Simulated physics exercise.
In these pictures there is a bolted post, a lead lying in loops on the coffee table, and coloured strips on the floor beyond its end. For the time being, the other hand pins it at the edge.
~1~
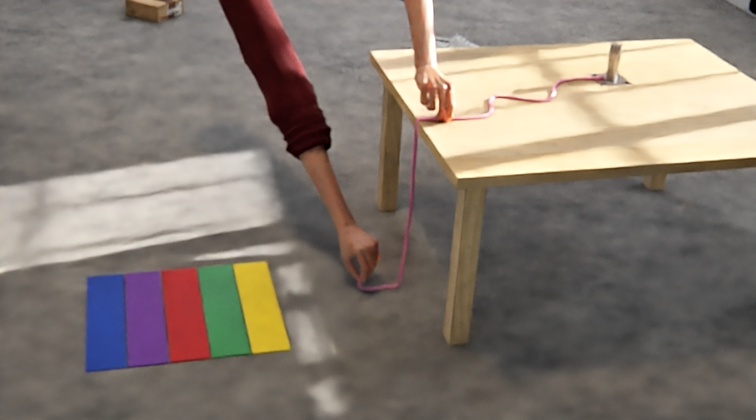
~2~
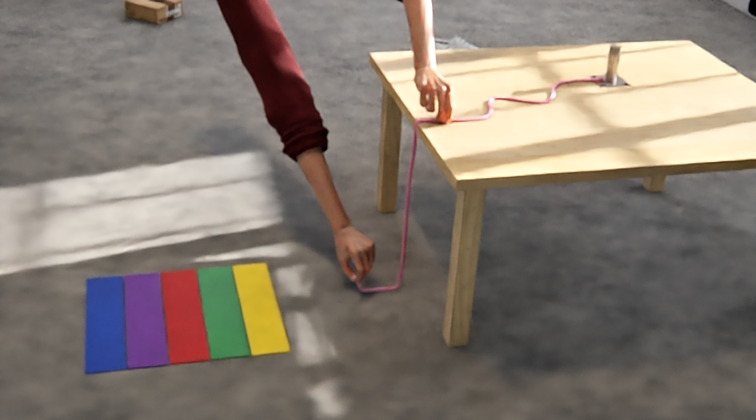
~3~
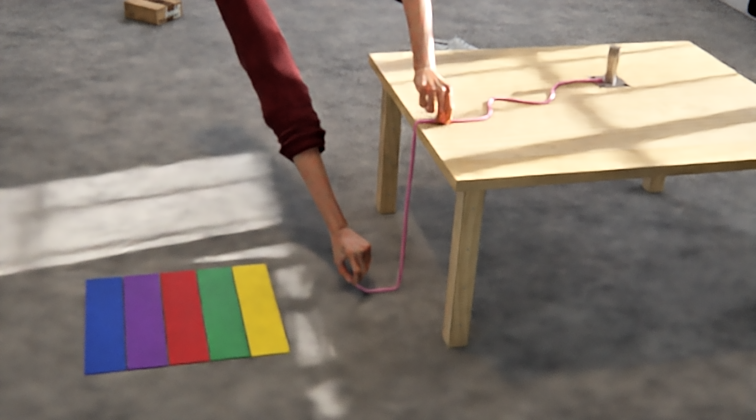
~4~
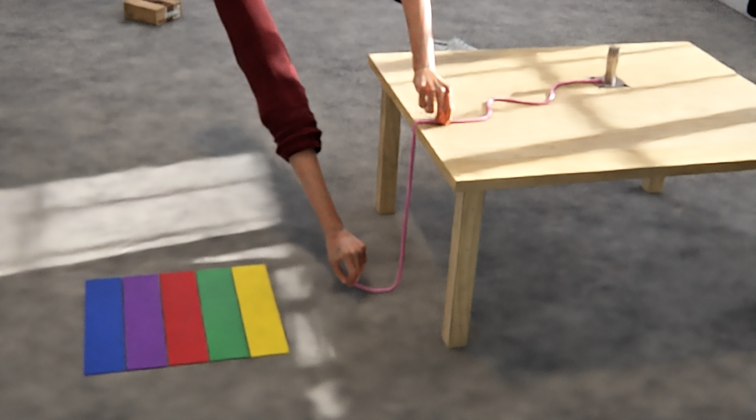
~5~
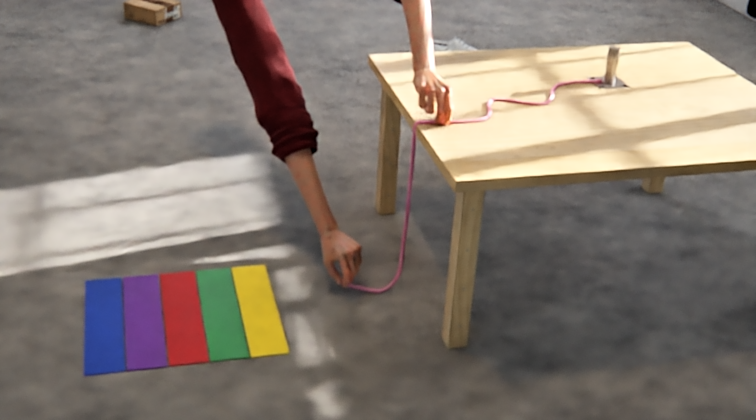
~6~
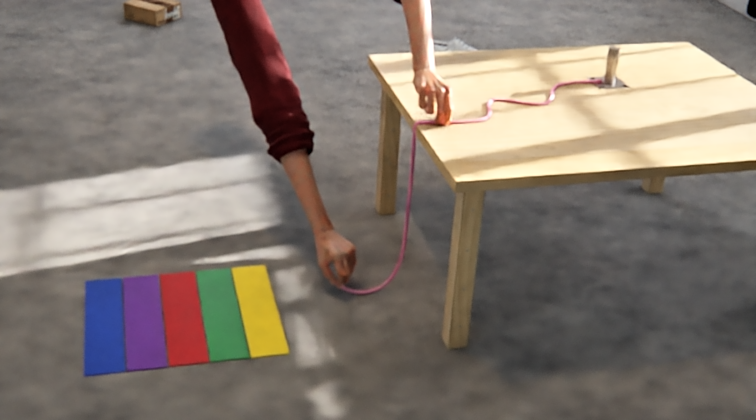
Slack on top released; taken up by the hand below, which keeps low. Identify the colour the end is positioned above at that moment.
It is positioned above red.
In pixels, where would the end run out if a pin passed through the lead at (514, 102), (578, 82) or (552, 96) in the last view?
(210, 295), (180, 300) and (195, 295).
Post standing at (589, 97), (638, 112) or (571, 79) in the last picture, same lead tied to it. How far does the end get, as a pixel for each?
Going by the last picture, roughly (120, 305), (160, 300) and (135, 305).
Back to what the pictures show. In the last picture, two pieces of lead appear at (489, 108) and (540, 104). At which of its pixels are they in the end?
End: (456, 109) and then (513, 99).
Early on, end near (259, 291); over yellow.
Midway, end near (208, 296); over green.
At the end of the slack, end near (179, 299); over red. It gets as far as the red strip.
